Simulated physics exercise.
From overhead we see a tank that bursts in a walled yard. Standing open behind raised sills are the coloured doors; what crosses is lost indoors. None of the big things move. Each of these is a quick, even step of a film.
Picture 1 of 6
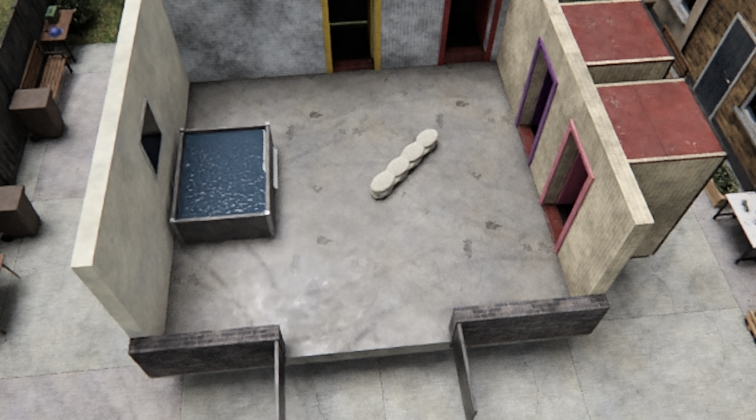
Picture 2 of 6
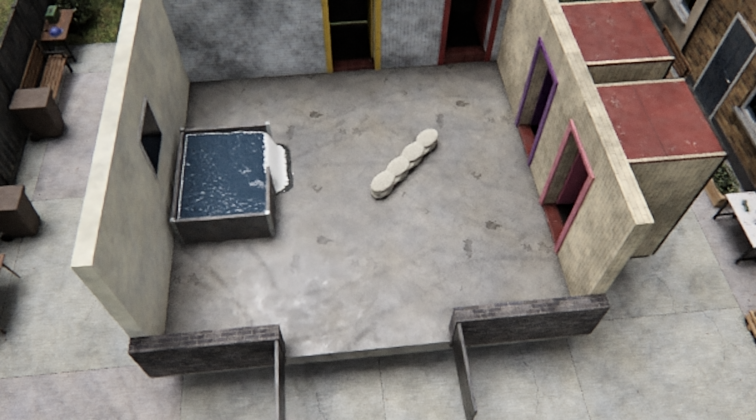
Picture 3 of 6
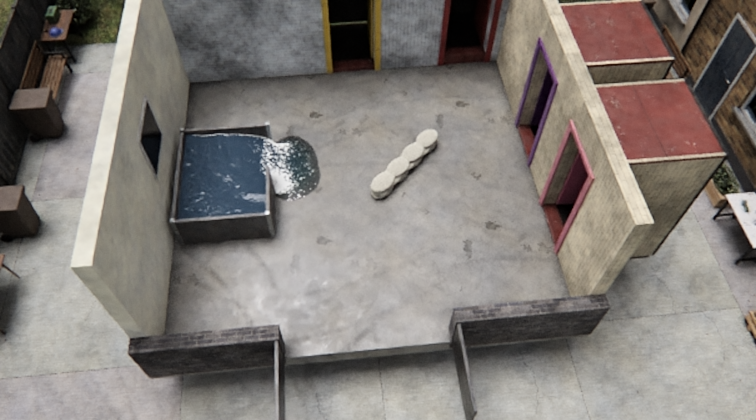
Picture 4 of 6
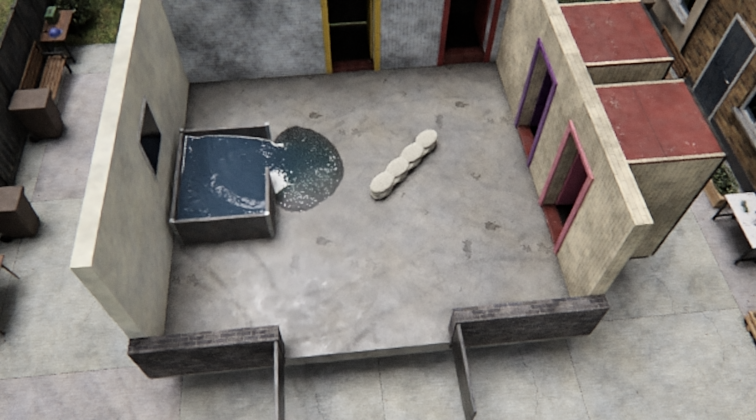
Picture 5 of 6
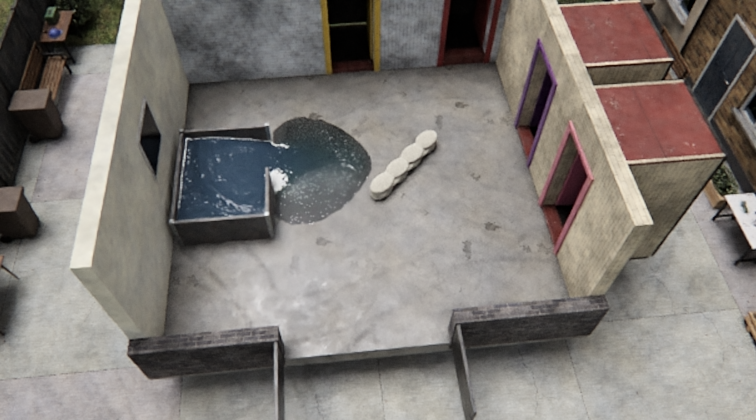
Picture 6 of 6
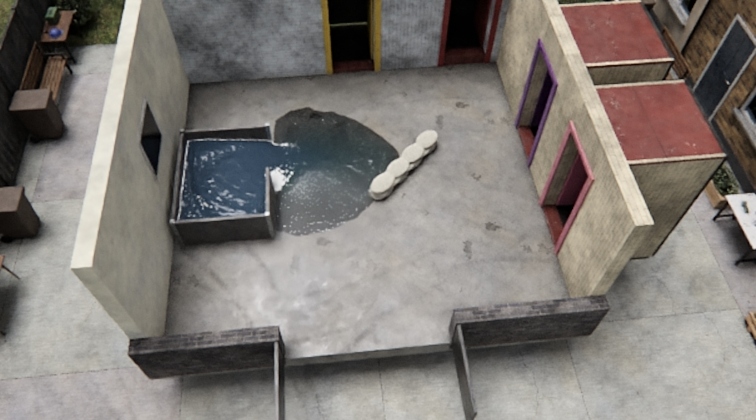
Walled yard with coloured doors, a tank of water bursting at its right side and a dark pool spreading to pale round blocks.
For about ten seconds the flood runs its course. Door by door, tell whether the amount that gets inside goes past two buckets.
Red door: Within the cap. Purple door: Within the cap. Yellow door: Within the cap. Pink door: Within the cap.
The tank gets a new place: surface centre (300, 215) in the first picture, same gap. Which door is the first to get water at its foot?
The pink one.
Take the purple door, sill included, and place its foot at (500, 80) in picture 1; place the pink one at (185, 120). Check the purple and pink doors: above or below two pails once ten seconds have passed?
I'd say purple overflows, while pink falls short.
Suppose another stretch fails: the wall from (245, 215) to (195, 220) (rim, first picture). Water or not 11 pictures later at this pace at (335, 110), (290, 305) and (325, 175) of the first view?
Log: Point 1 unreached; point 2 inundated; point 3 unreached.
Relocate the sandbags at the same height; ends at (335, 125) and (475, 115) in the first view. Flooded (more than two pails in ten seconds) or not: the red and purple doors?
Red door falls short; purple door exceeds the limit.
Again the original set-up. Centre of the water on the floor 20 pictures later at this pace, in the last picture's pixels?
Estimate: (351, 151).
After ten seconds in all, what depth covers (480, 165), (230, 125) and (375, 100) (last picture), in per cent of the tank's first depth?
Taking the places in turn, I get roughly 6, 4 and 8 percent.
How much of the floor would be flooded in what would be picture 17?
I'd guess some 35 per cent.
A moment on, water covers 20 % of the floor; the red door not reached, the purple door not reached, the yellow door not reached, the pink door not reached.
Next, water covers 35 % of the floor; the red door wet at the sill, nothing in, the purple door not reached, the yellow door wet at the sill, nothing in, the pink door not reached.
Then, water covers 45 % of the floor; the red door under two buckets in, the purple door wet at the sill, nothing in, the yellow door under two buckets in, the pink door not reached.
Later, water covers 65 % of the floor; the red door under two buckets in, the purple door wet at the sill, nothing in, the yellow door under two buckets in, the pink door wet at the sill, nothing in.
In the end, water covers 85 % of the floor; the red door under two buckets in, the purple door wet at the sill, nothing in, the yellow door under two buckets in, the pink door wet at the sill, nothing in.
